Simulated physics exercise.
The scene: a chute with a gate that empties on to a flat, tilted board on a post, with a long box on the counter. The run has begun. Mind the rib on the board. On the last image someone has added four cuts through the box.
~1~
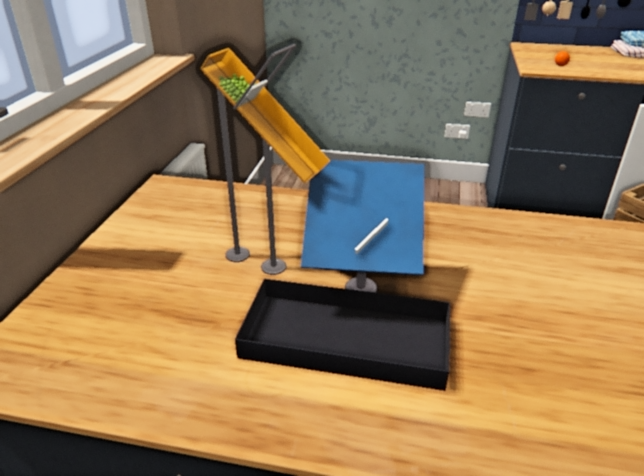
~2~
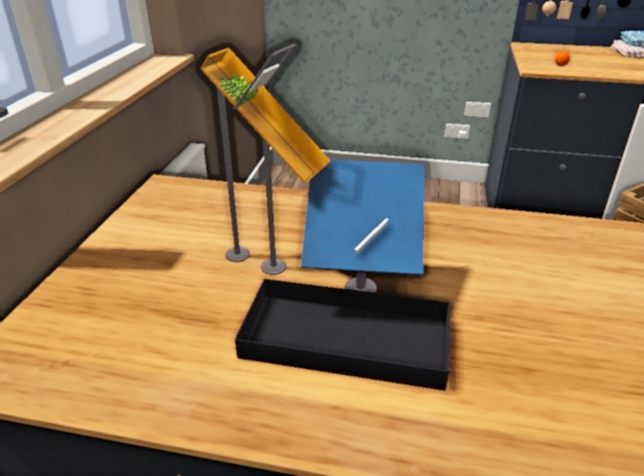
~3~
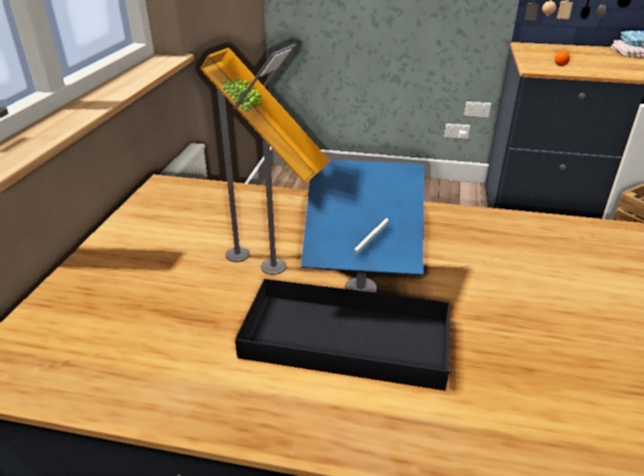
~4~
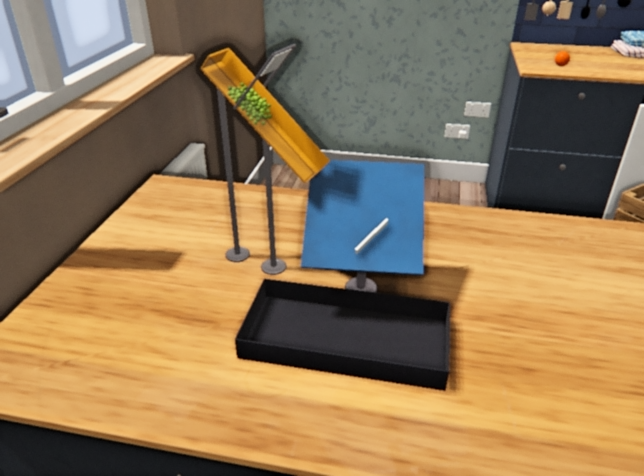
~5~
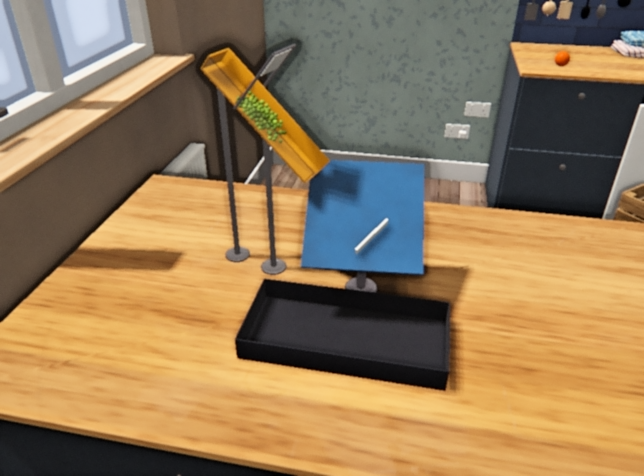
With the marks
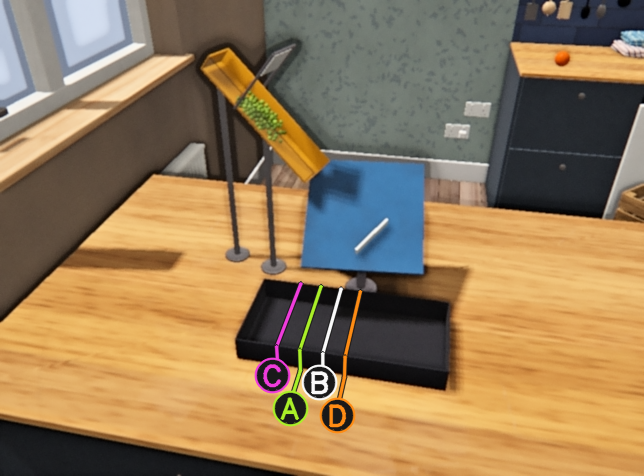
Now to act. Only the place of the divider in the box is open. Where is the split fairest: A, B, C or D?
I would pick line B.
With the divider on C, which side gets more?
More lands on the right.
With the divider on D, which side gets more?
The left side.
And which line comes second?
That is line D.
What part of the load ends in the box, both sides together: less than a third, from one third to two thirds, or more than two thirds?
About that: More than two thirds.
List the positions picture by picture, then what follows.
The first picture shows load behind the gate at (239, 90), dried peas; lip of the chute at (312, 177), sloping fairly steeply.
The second picture shows middle of the board at (365, 213), tilted fairly steeply; middle of its low edge at (361, 270); of its high edge at (368, 161).
The third picture shows front corners of the box at (235, 339) and (449, 371), empty; front of the load at (259, 104).
The fourth picture shows middle of the load at (249, 104); its front at (263, 123), about a quarter of the way to the lip; rib from (387, 219) to (356, 249).
The fifth picture shows middle of the load at (260, 115); its front at (281, 141), about half of the way to the lip.
On the marked copy, line A crosses the front rim at (300, 349); line B crosses the front rim at (323, 352); line C crosses the front rim at (276, 345); line D crosses the front rim at (345, 356).
For line A, of what is caught, a stray few on the left of the divider, nearly all on the right.
For line B, of what is caught, about half on the left of the divider, about half on the right.
For line C, of what is caught, none on the left of the divider, all on the right.
For line D, of what is caught, most on the left of the divider, about a quarter on the right.
